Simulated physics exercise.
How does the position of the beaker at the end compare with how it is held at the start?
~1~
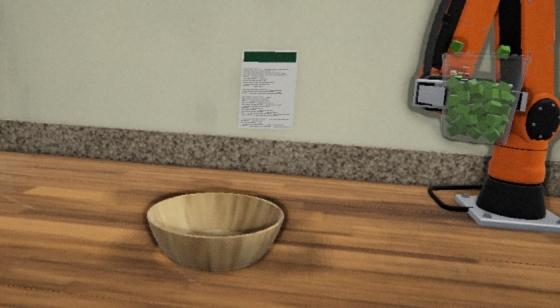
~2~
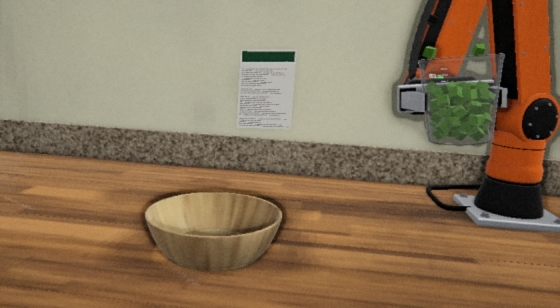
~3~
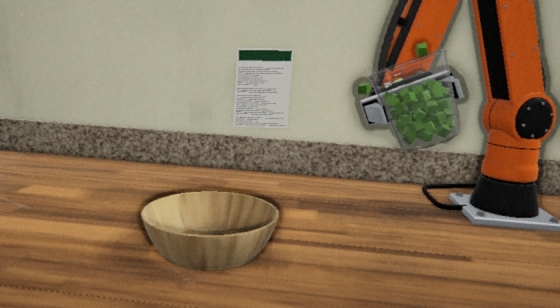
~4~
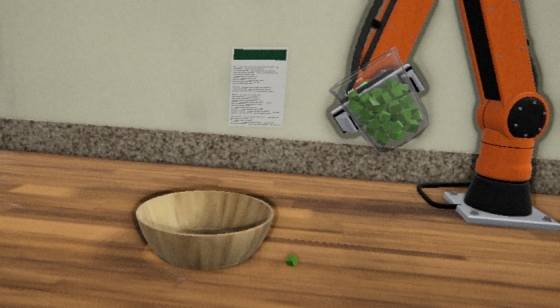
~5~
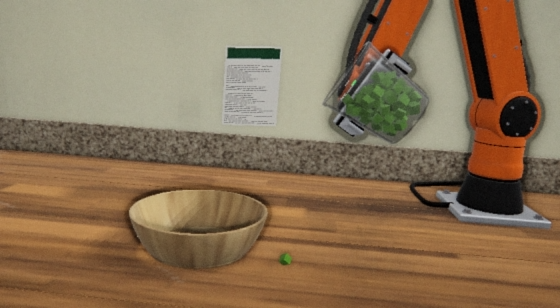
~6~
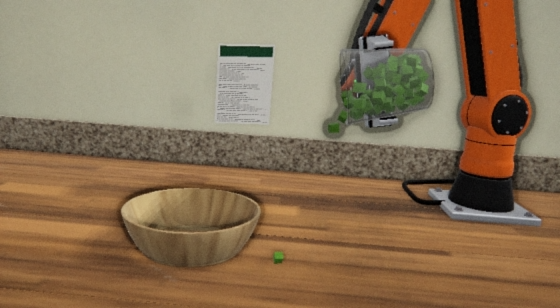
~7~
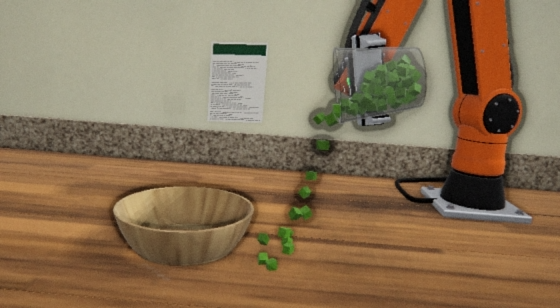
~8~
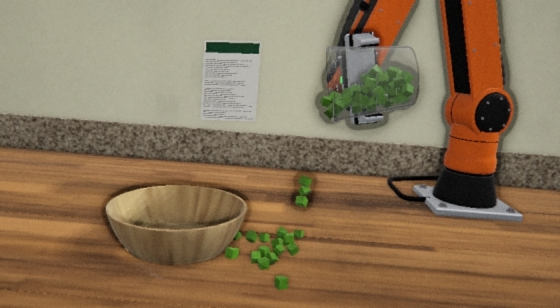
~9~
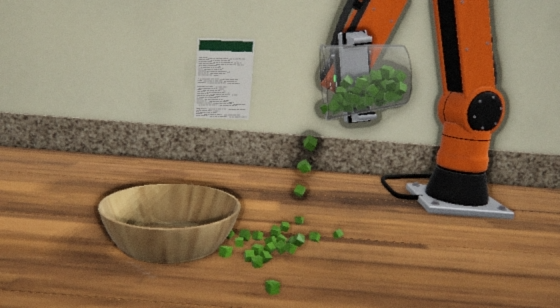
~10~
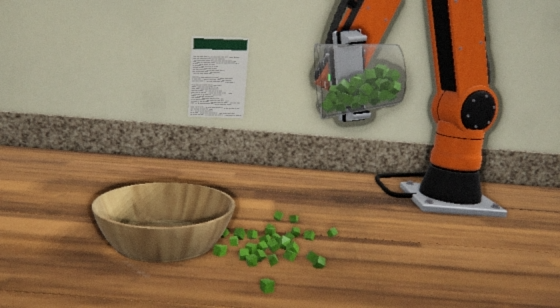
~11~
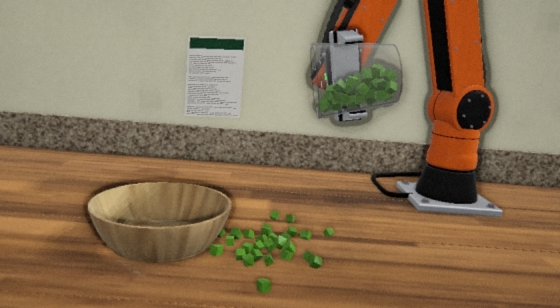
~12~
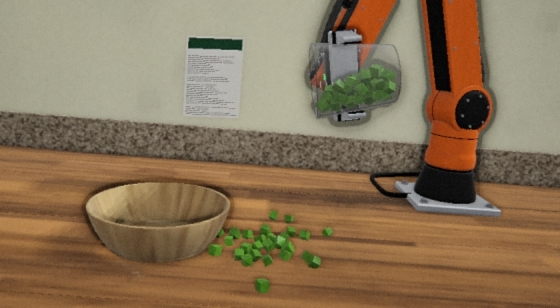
At the start the gripper holds the beaker upright, and by the end the beaker is tipped over on its side.
